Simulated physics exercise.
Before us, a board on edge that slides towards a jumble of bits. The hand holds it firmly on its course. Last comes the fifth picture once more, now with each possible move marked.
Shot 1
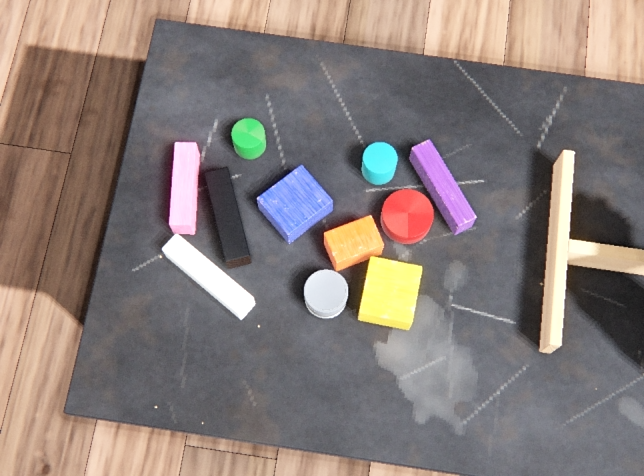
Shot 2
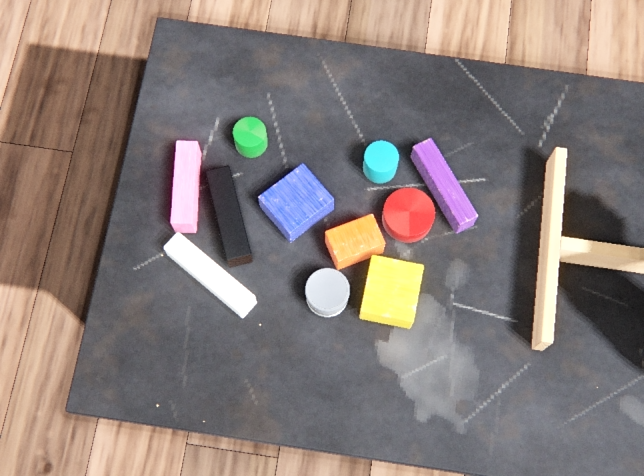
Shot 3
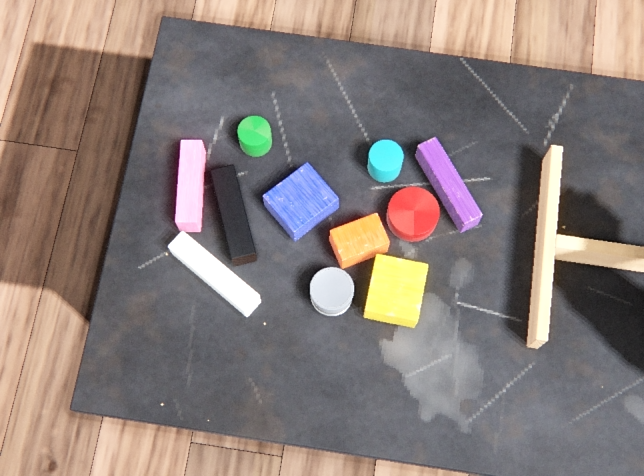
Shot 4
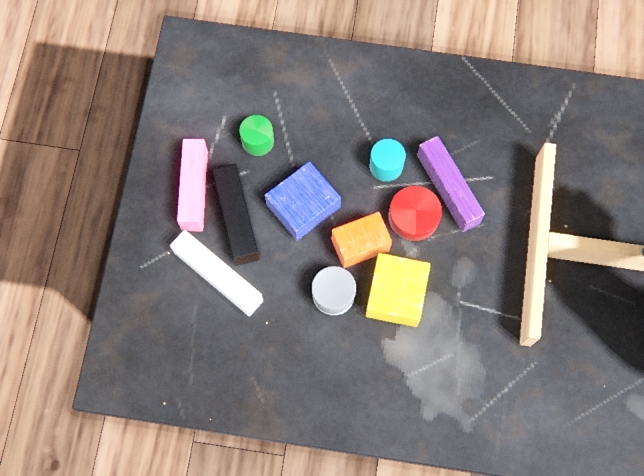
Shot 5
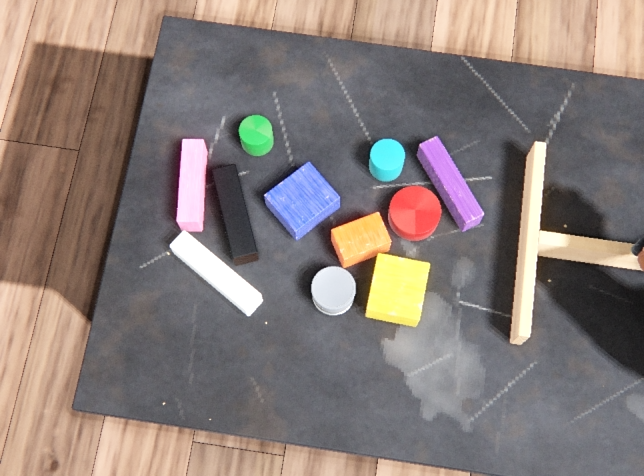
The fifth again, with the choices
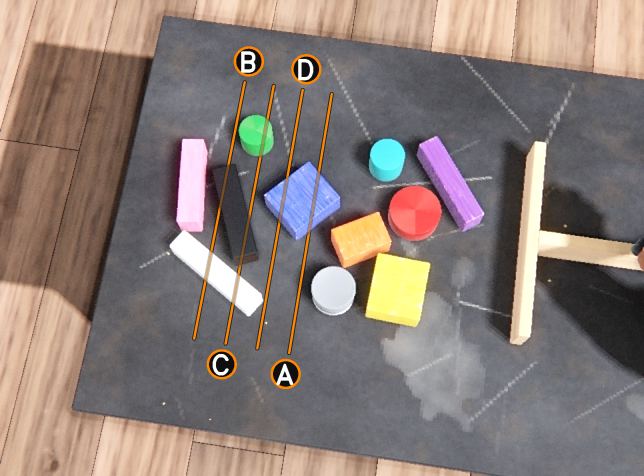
On a dark, scuffed board laid over a wooden floor, a loose group of coloured blocks, sticks and round pieces lies left of an upright pale wooden board with a handle. The pale board slides slowly a short way left, a hand coming into view at the right edge, while the pieces stay clustered, untouched.
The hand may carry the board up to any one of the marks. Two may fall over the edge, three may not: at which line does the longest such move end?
Line B.
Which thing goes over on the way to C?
The pink bar.
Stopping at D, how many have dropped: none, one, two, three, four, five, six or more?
In all, none.
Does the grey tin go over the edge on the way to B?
No.
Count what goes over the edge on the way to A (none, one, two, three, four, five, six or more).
By then, none.
On the copy, A at (311, 218); B at (221, 205); C at (251, 209); D at (281, 213).
On B. First, board (419, 219); turquoise tin (381, 160); grey tin (328, 290).
Then, board (308, 204); pink bar (151, 184); black stick (182, 215).
Finally, board (222, 191); pink bar over the edge; black stick over the edge; two fallen.
By contrast, A is within the limit but short; C is within the limit but short; D is within the limit but short.
